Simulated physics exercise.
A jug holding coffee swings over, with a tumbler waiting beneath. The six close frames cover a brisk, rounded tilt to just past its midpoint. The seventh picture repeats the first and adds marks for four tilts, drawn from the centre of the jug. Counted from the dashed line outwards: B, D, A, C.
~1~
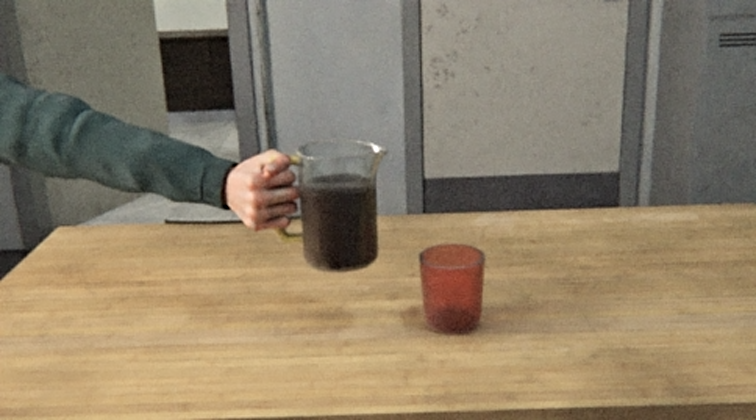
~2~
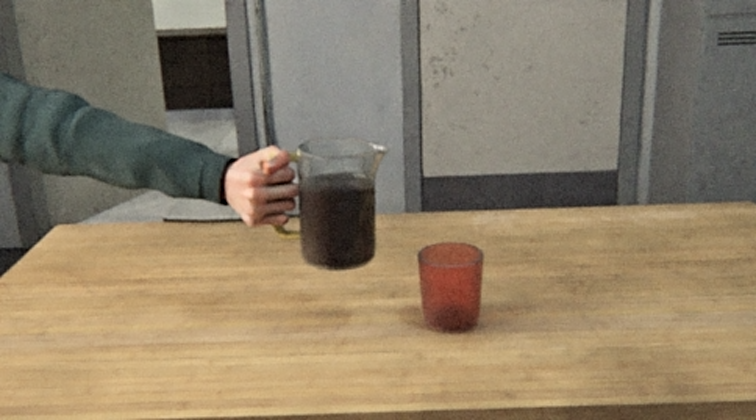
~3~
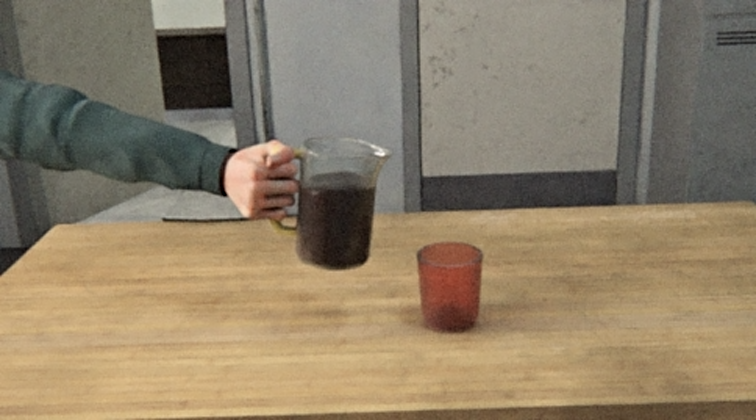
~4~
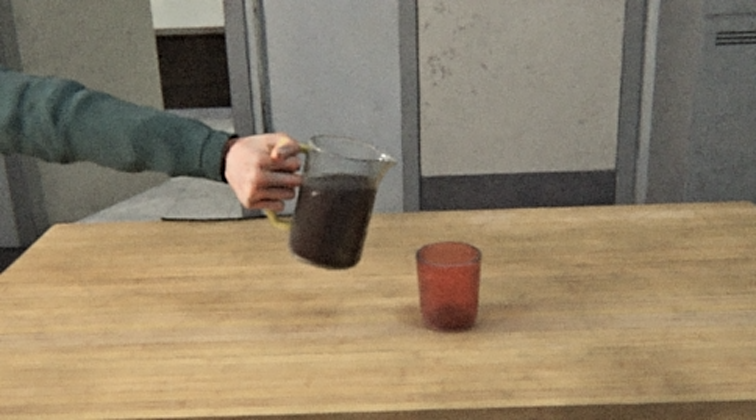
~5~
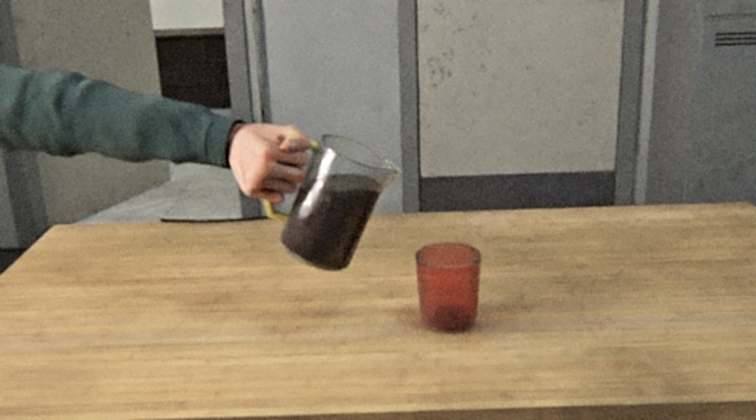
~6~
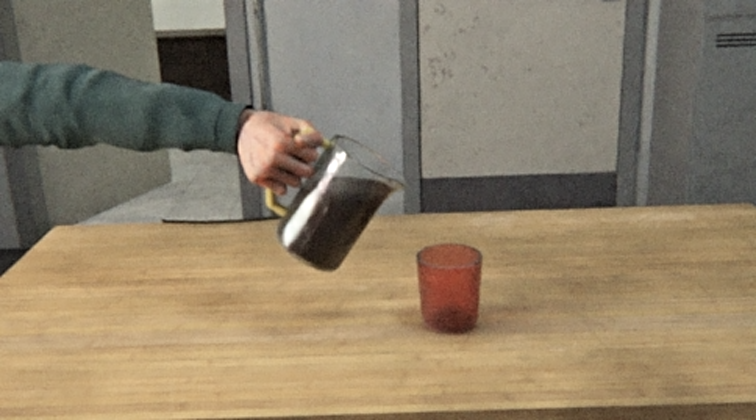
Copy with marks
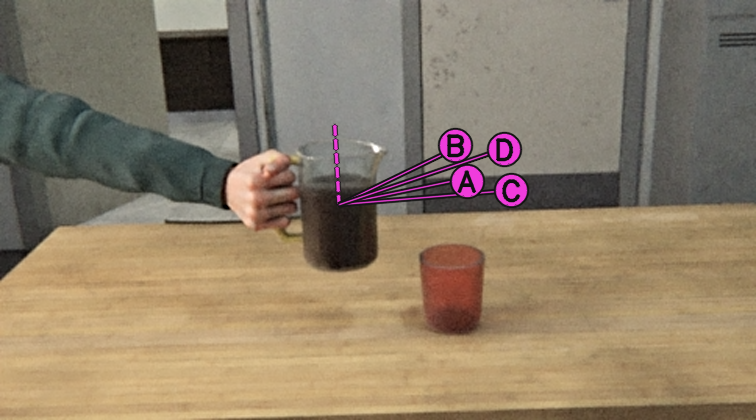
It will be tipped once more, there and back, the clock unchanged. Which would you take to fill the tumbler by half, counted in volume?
The best line is B.
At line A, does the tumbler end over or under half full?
Over half.
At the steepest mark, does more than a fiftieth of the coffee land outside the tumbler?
Yes.
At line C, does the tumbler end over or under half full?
Over.
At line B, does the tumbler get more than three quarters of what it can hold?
No, it does not.
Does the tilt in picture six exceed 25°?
Yes.
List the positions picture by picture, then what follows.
Upright, lip at (386, 150); rim of the tumbler round (452, 255); nothing has left yet.
Upright, lip at (387, 150); nothing has left yet.
Tipped about 7°, lip at (390, 154); nothing has left yet.
Tipped about 15°, lip at (396, 161); nothing has left yet.
Tipped about 24°, lip at (402, 172); nothing has left yet.
Tipped about 34°, lip at (407, 185); nothing has left yet.
On the marked copy, A at (450, 181); B at (440, 155); C at (494, 191); D at (487, 154).
If A is chosen, the tumbler is filled to the brim.
If B is chosen, the tumbler ends with about 49 % of what it can hold.
If C is chosen, the tumbler is filled to the brim; 17 % of the coffee is spilt.
If D is chosen, the tumbler ends with about 76 % of what it can hold.
